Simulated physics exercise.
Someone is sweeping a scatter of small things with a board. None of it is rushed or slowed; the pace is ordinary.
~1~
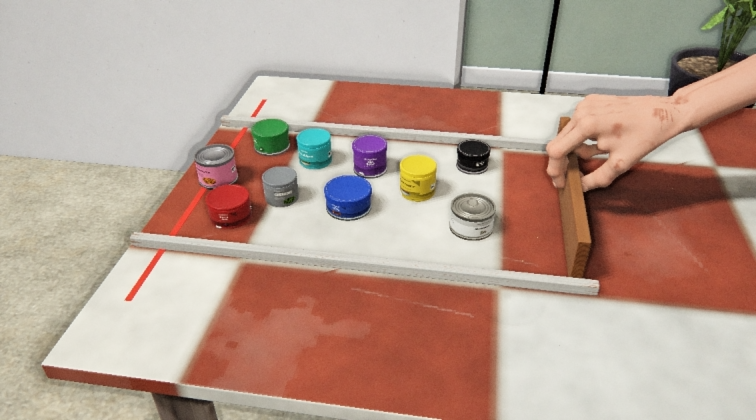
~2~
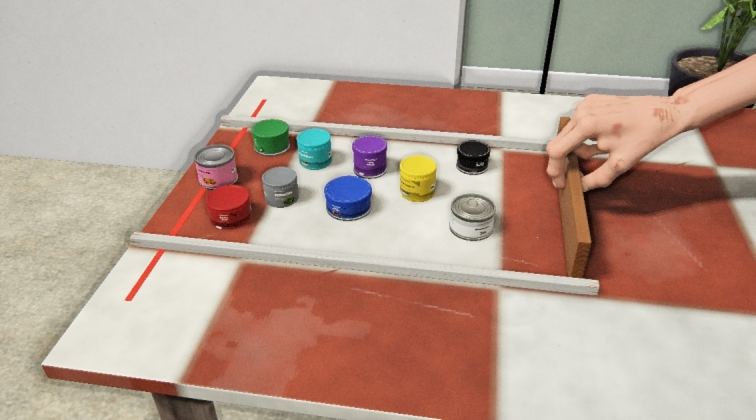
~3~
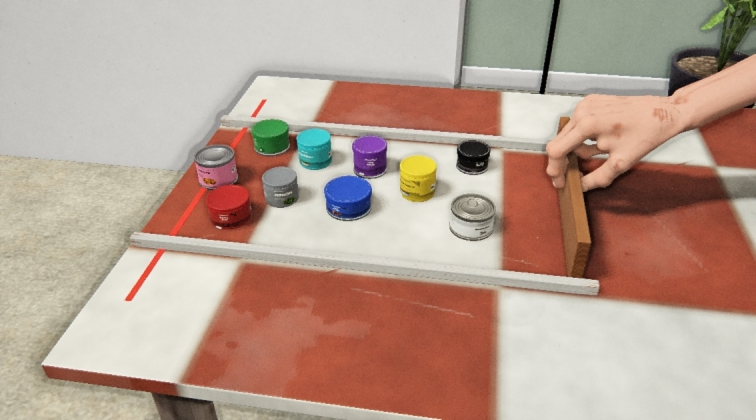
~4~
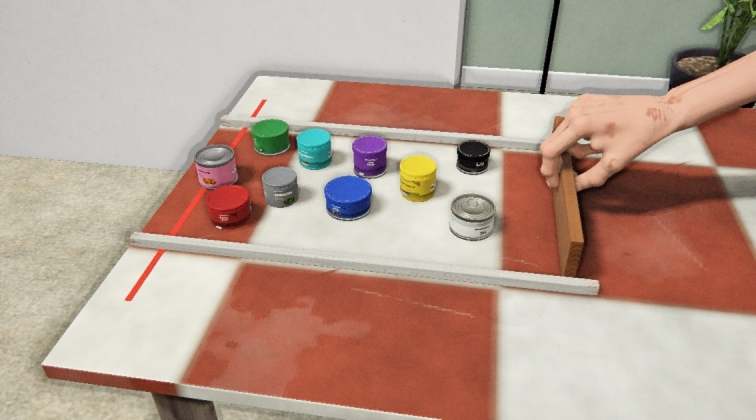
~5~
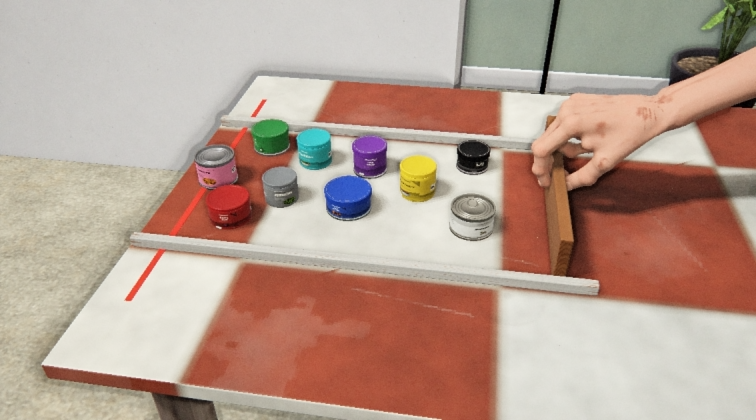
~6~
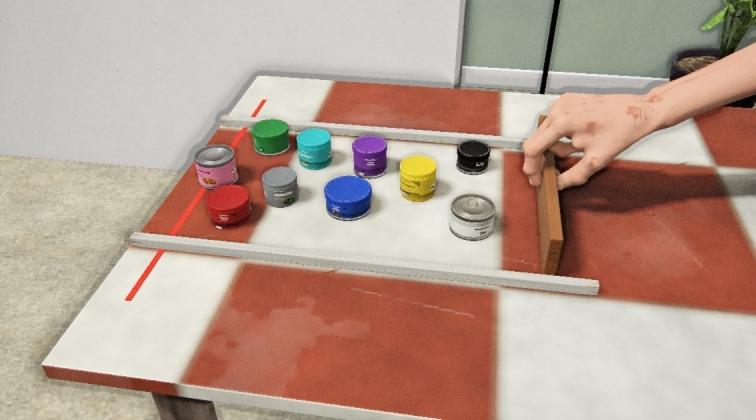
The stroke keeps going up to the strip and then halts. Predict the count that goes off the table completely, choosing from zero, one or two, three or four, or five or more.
At least five are gone.
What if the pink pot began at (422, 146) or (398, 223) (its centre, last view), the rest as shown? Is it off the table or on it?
One place after the other: It keeps its spot; it keeps its spot.
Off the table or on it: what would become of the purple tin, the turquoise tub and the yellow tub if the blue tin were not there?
Purple tin still up, turquoise tub down, yellow tub still up.
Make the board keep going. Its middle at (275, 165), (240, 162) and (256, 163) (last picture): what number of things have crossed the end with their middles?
0, 2 and 1.
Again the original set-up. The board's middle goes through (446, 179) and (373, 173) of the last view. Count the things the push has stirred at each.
Counts: 2 and 6.
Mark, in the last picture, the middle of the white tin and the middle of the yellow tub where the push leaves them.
White tin: (170, 196); yellow tub: (192, 165).
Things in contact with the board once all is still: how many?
The figure is 4.
A little later, none off yet; pink pot at rest near (216, 167); red tub at rest near (229, 207); green pot at rest near (271, 137).
When it is over, the number that fall off is five or more; down, blue tin, turquoise tub, grey tub, green pot, red tub and pink pot.
